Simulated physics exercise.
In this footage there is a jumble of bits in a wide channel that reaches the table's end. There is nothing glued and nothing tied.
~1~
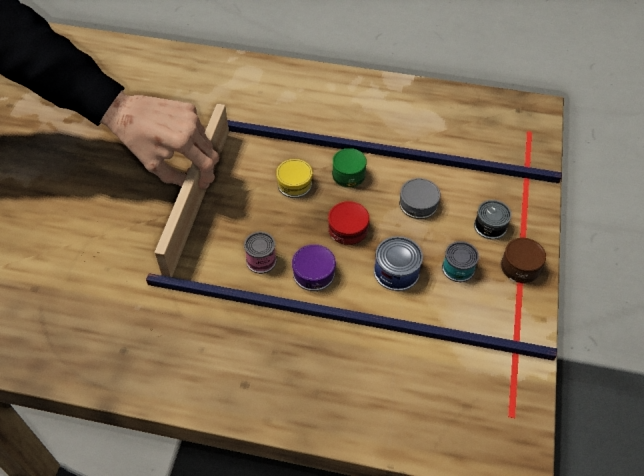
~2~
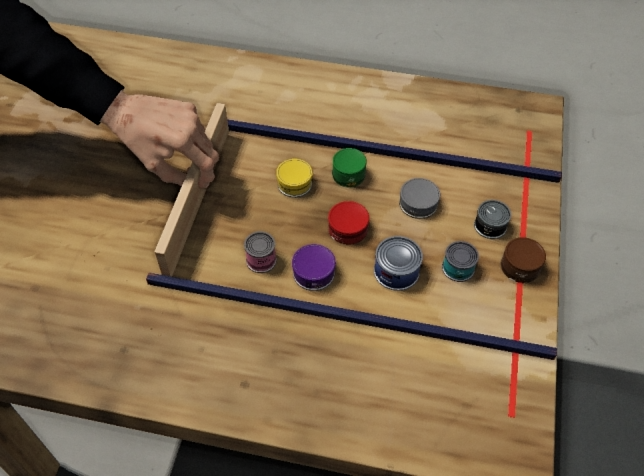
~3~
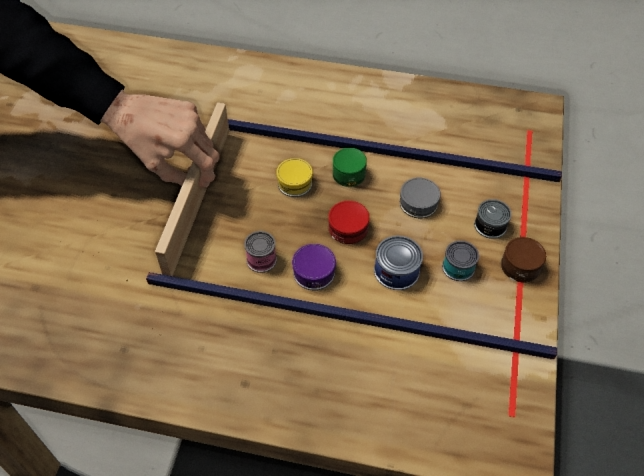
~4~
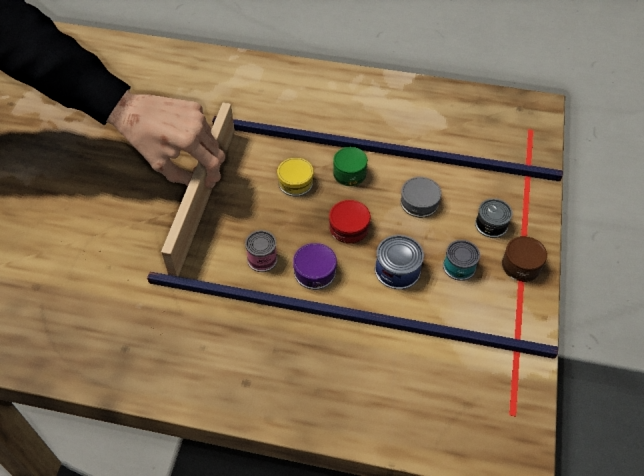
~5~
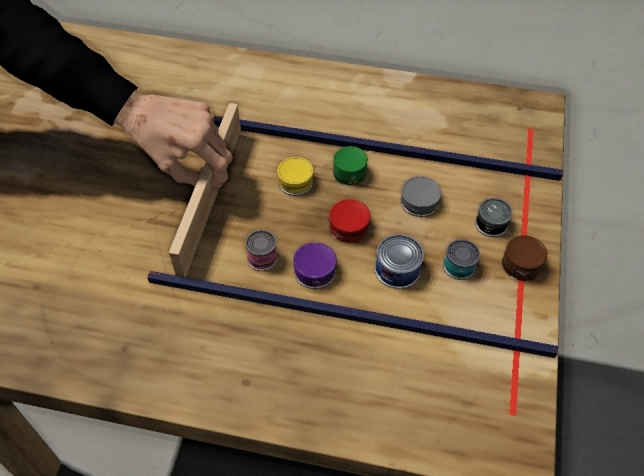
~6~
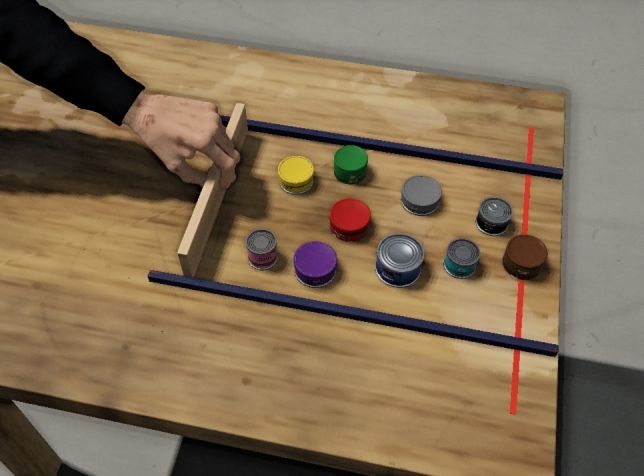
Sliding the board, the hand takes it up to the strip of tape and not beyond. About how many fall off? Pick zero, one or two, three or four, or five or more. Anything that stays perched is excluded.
Five or more fall off.
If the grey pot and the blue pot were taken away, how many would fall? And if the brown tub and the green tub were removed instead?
First try 3, second try 4.
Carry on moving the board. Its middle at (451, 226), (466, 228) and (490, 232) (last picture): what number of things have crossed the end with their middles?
Respectively, 0, 1 and 1.
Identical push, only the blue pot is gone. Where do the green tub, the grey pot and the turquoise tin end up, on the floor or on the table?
Green tub still up; grey pot down; turquoise tin still up.
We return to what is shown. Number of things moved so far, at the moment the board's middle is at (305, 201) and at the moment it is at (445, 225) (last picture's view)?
The first count is 4, and then it's 10.
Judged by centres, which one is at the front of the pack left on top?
The answer is the blue pot.
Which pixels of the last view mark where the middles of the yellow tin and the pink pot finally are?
The yellow tin stops around (546, 211); the pink pot around (538, 305).
A little later, none off yet; brown tub at rest near (525, 257); black pot at rest near (494, 216); turquoise tin at rest near (462, 258).
Next, none off yet; brown tub at rest near (527, 257); black pot shifted a little near (507, 221); turquoise tin shifted about its own width near (491, 259).
When it is over, the number that fall off is five or more; down, purple tin, grey pot, turquoise tin, black pot and brown tub.
